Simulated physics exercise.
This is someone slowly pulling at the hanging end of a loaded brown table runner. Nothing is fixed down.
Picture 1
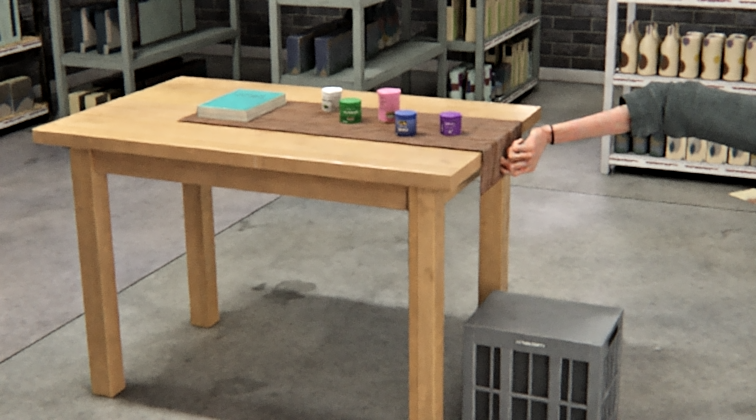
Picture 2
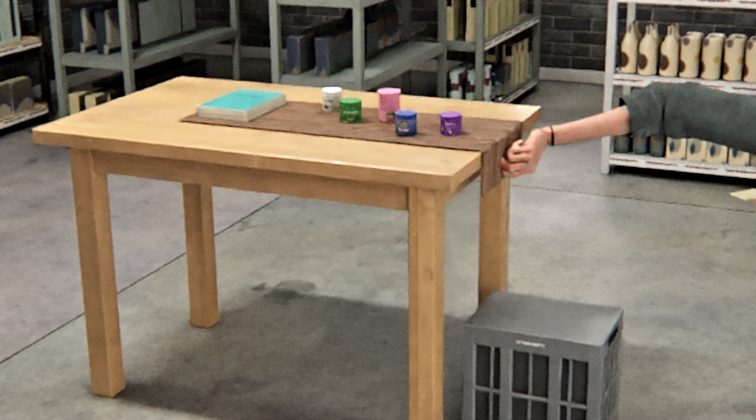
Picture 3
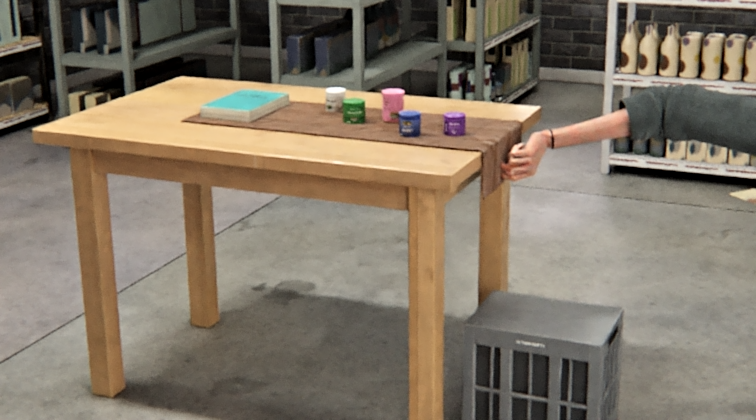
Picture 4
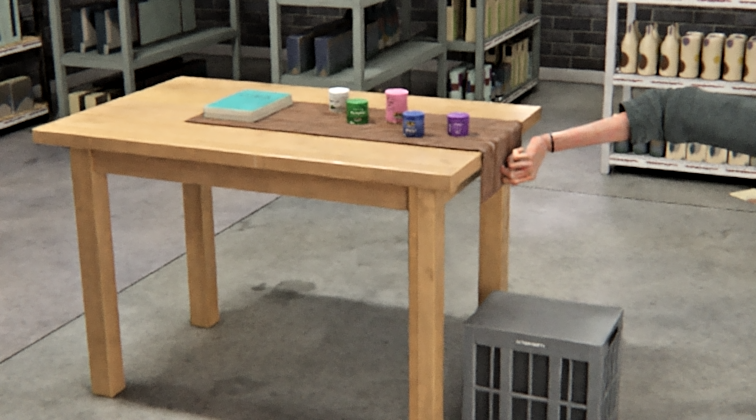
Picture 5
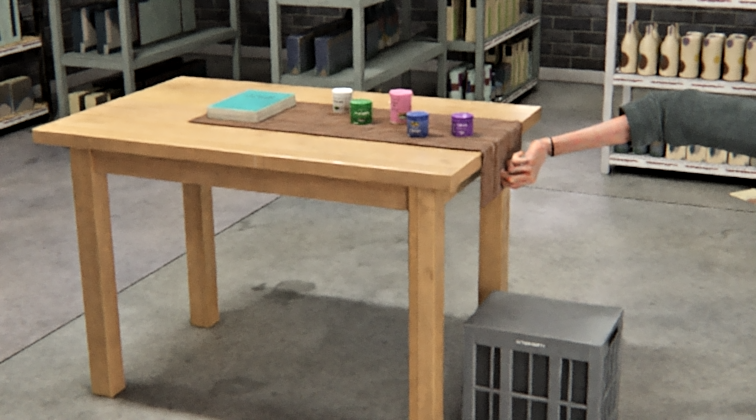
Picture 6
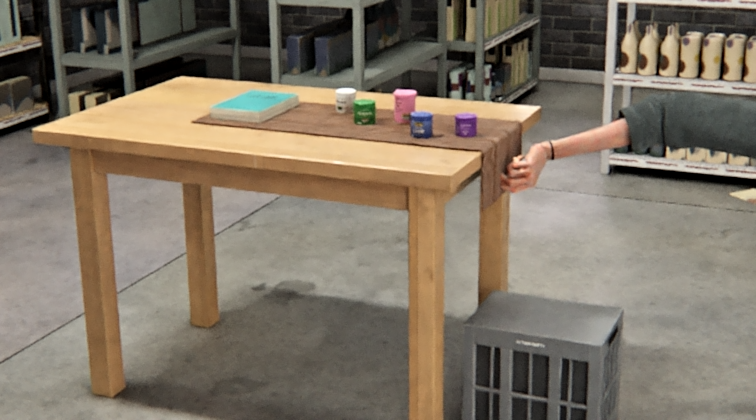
A brown runner slid slowly to the right as a hand tugged its hanging end slightly lower, carrying five small colourful pots and a teal book a short way across the wooden table.
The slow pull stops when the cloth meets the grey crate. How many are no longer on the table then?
The count of fallen things is three.
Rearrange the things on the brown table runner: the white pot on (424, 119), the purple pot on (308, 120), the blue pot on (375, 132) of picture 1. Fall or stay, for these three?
The white pot falls, the purple pot survives, the blue pot drops off.
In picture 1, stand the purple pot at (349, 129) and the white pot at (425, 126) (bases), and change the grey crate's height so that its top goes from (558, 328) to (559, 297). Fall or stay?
The purple pot holds on; the white pot goes over.
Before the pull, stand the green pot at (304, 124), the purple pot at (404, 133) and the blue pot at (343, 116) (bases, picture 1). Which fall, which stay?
The green pot keeps its place on top, the purple pot goes over, the blue pot stays on.
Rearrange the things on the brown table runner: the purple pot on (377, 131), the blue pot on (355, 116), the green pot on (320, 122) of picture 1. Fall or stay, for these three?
The purple pot tumbles off, the blue pot holds on, the green pot stays on.
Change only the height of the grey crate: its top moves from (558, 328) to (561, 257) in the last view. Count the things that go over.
Over the edge go 1.
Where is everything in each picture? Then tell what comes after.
In the first frame, hem (480, 196); purple pot (451, 114); blue pot (406, 112); pink can (389, 91); green pot (350, 100); white pot (332, 90); top of the crate (558, 328).
In the second frame, hem (481, 197); purple pot (451, 114).
In the third frame, hem (483, 201); blue pot (410, 113).
In the fourth frame, hem (481, 204); pink can (397, 92); top of the crate (558, 328).
In the fifth frame, hem (481, 208); green pot (361, 101).
In the sixth frame, hem (482, 212); purple pot (466, 115); blue pot (422, 114); pink can (405, 92); green pot (365, 101); white pot (346, 91).
Early on, hem near (503, 236); purple pot gone.
Midway, hem near (504, 284); purple pot and blue pot gone.
Finally, hem on the crate; purple pot, blue pot and pink can gone. It carries off three.
